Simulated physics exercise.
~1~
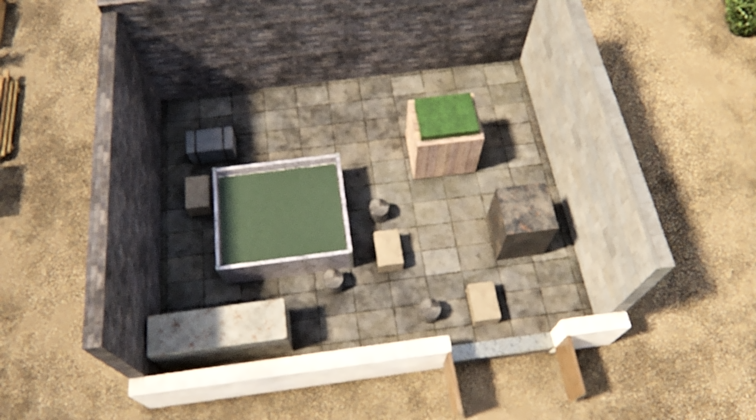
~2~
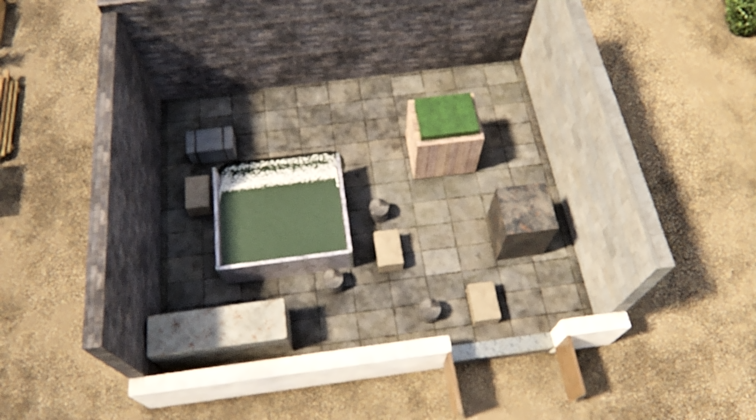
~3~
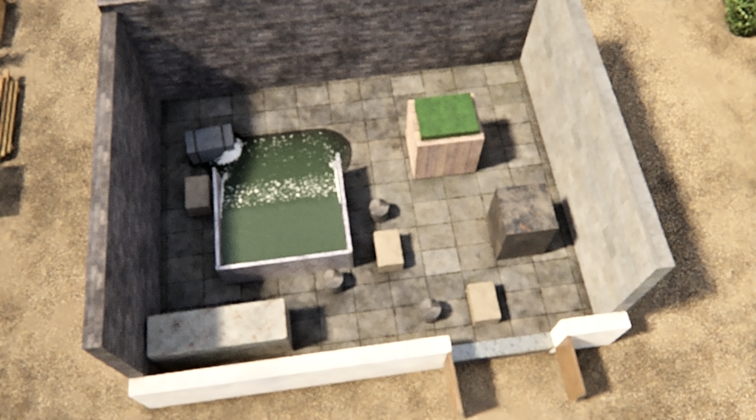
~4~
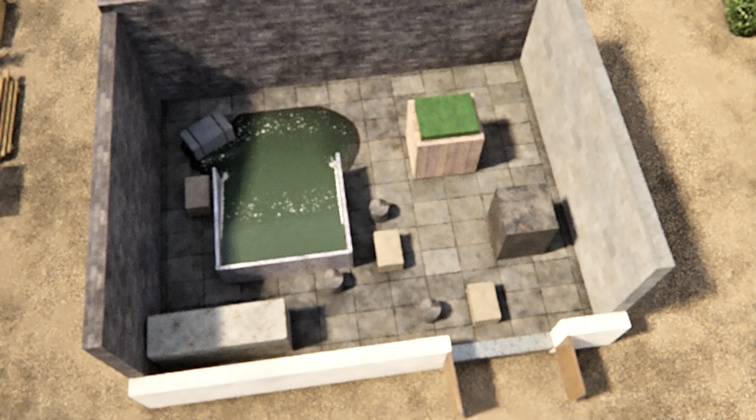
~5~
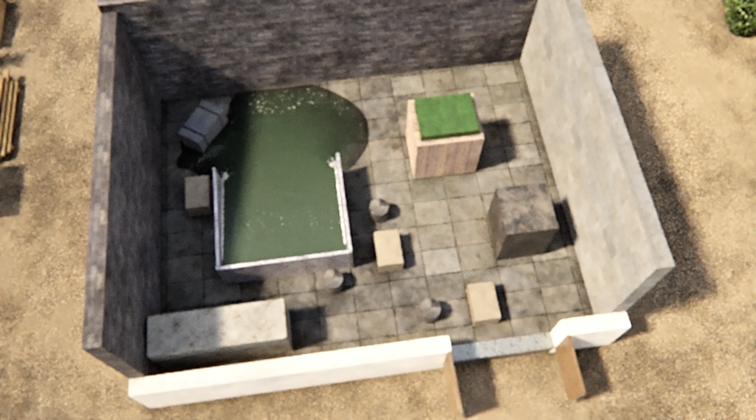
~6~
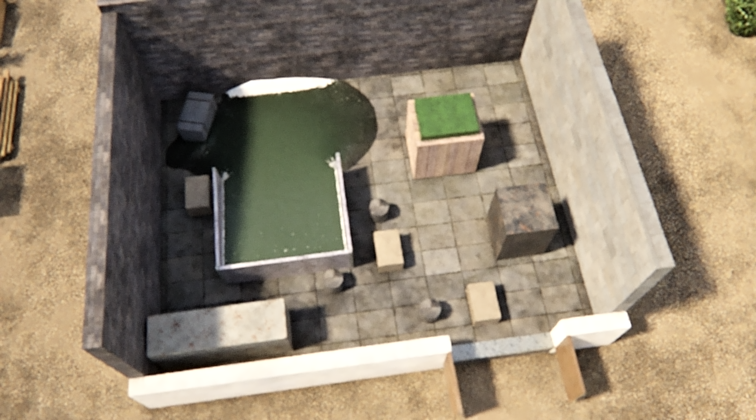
A large white-rimmed tank of dark green liquid stands left of centre in a stone-walled, paved yard on sandy ground, seen from high above by a still camera. A grey trunk sits behind it, with a pale slab in front and a green-topped wooden box and dark block to the right. White froth breaks along the tank's back edge, then green liquid spreads across the paving towards the rear wall, shifting and turning the trunk slightly.
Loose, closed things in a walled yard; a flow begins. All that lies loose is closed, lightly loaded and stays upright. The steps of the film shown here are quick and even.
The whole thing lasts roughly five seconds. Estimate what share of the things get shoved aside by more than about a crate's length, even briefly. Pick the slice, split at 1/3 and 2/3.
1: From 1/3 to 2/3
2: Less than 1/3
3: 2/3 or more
2.
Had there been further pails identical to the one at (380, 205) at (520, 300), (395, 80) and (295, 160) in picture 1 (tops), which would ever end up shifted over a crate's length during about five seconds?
Here's the rundown: Never gets far, sent far off, and finally sent far off.
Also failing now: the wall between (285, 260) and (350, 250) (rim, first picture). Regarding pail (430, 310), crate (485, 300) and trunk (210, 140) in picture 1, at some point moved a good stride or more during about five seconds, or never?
Taking them one at a time, the first gets shoved clear, the second gets shoved clear and the third not displaced that far.
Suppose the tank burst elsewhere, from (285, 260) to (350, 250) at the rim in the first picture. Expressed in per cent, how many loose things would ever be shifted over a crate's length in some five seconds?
40 % or thereabouts.
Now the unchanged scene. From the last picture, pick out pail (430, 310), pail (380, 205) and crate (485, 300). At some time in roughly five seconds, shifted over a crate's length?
Item one never gets that far, item two never gets that far, item three never gets that far.
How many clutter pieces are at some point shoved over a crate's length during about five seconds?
That gives 2.
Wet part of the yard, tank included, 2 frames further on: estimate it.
Estimate: Near 30 %.
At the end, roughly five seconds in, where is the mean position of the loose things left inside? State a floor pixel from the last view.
The remaining things centre around (345, 268).
A moment on, 1 of 7 are well off their spots; 1 afloat.
Next, 1 of 7 are well off their spots; 1 afloat.
Later, 2 of 7 are well off their spots; 1 afloat.
In the end, 2 of 7 are well off their spots, and 2 have been at some point; 2 afloat.
